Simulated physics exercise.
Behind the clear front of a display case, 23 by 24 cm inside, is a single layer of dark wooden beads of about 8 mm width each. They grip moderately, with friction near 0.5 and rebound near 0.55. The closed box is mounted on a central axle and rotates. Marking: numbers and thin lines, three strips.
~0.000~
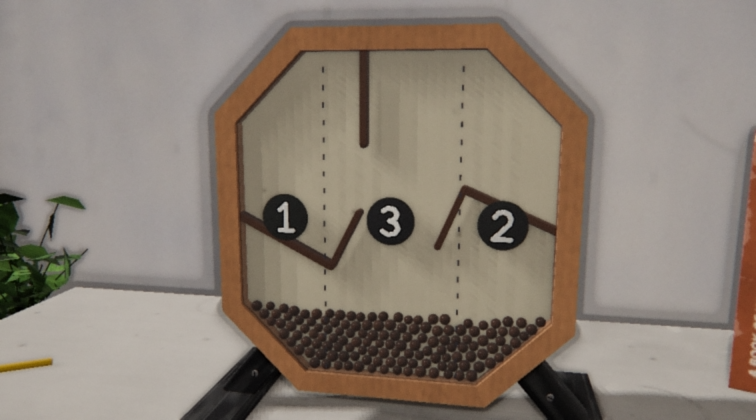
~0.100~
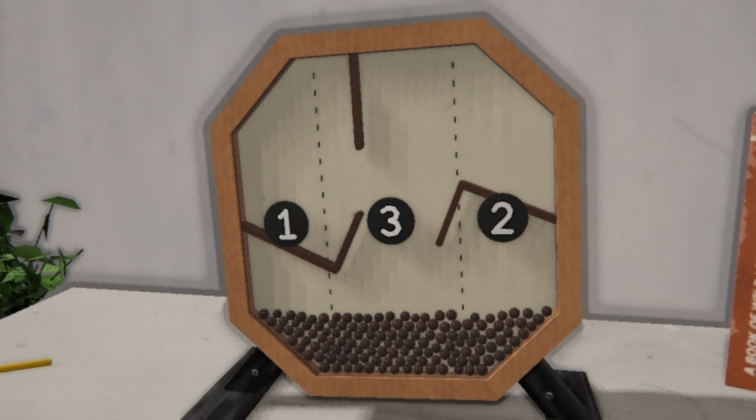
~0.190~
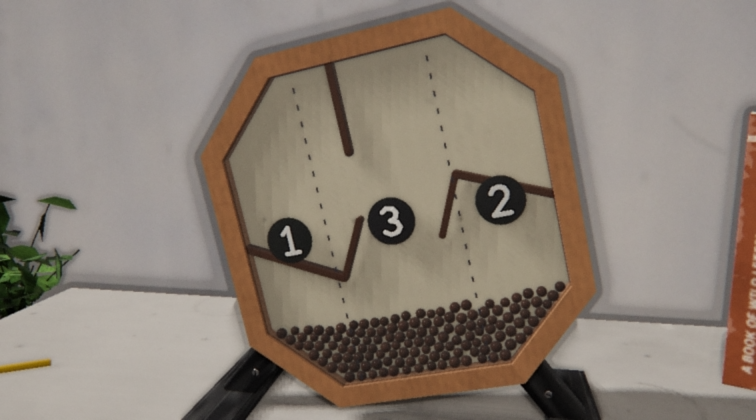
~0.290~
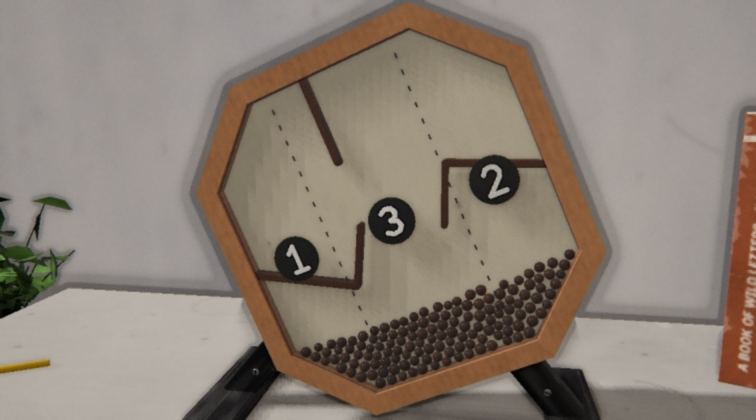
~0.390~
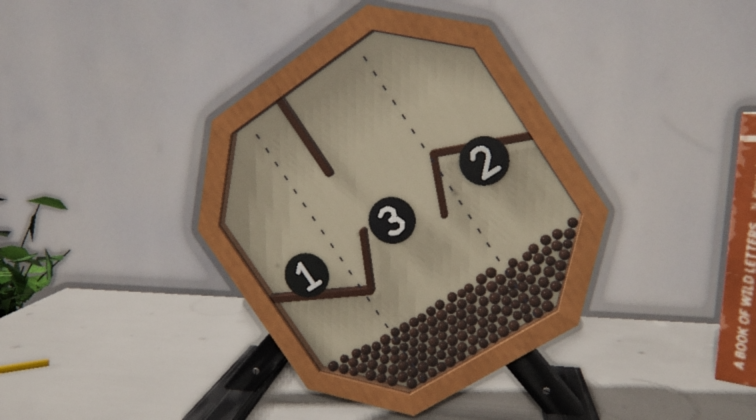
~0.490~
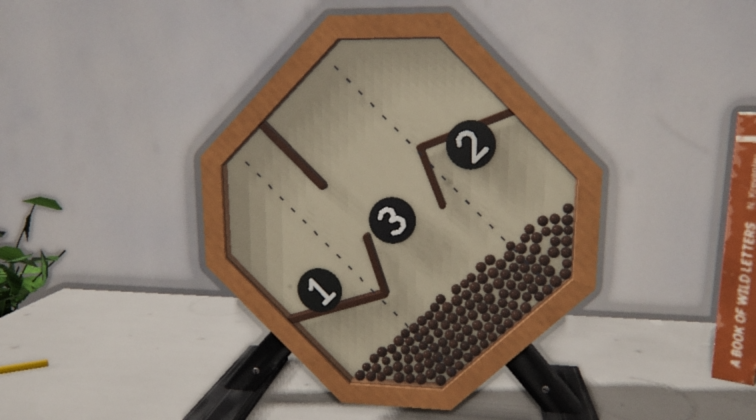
An eight-sided wooden case with a clear front and numbered discs turned anticlockwise on its stand, slowly at first, while the small dark beads inside shifted into a slope piled higher along the right side.
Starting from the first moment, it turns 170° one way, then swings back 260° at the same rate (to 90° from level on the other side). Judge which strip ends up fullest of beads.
The fullest is 2.
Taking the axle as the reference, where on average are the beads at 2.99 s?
About 3 cm left and 7 cm below.
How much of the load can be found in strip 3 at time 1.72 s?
Share: Near 40 per cent.
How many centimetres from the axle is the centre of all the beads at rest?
The middle sits around 3 cm left of it and 8 cm below it.
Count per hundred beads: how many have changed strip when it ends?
Close to 75 % end up somewhere else.
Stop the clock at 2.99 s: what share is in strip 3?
I'd put it around 25 in a hundred.
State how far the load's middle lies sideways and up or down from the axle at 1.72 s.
Right by about 4 cm and below by about 1 cm.
After 1.72 s, it stands 170° anticlockwise; the beads' middle is 4 cm right of and 1 cm below the centre; no. 1, 55 %, no. 2, 5 %, no. 3, 40 %.
After 2.99 s, it stands 40° anticlockwise; the beads' middle is 3 cm left of and 7 cm below the centre; no. 1, 75 %, no. 3, 25 %.
After 4.26 s, it stands 90° clockwise; the beads' middle is 5 cm left of and 6 cm below the centre; no. 2, 65 %, no. 3, 35 %.
At rest by 5.2 s, it stands 90° clockwise; no. 1, 0 %, no. 2, 90 %, no. 3, 10 %.
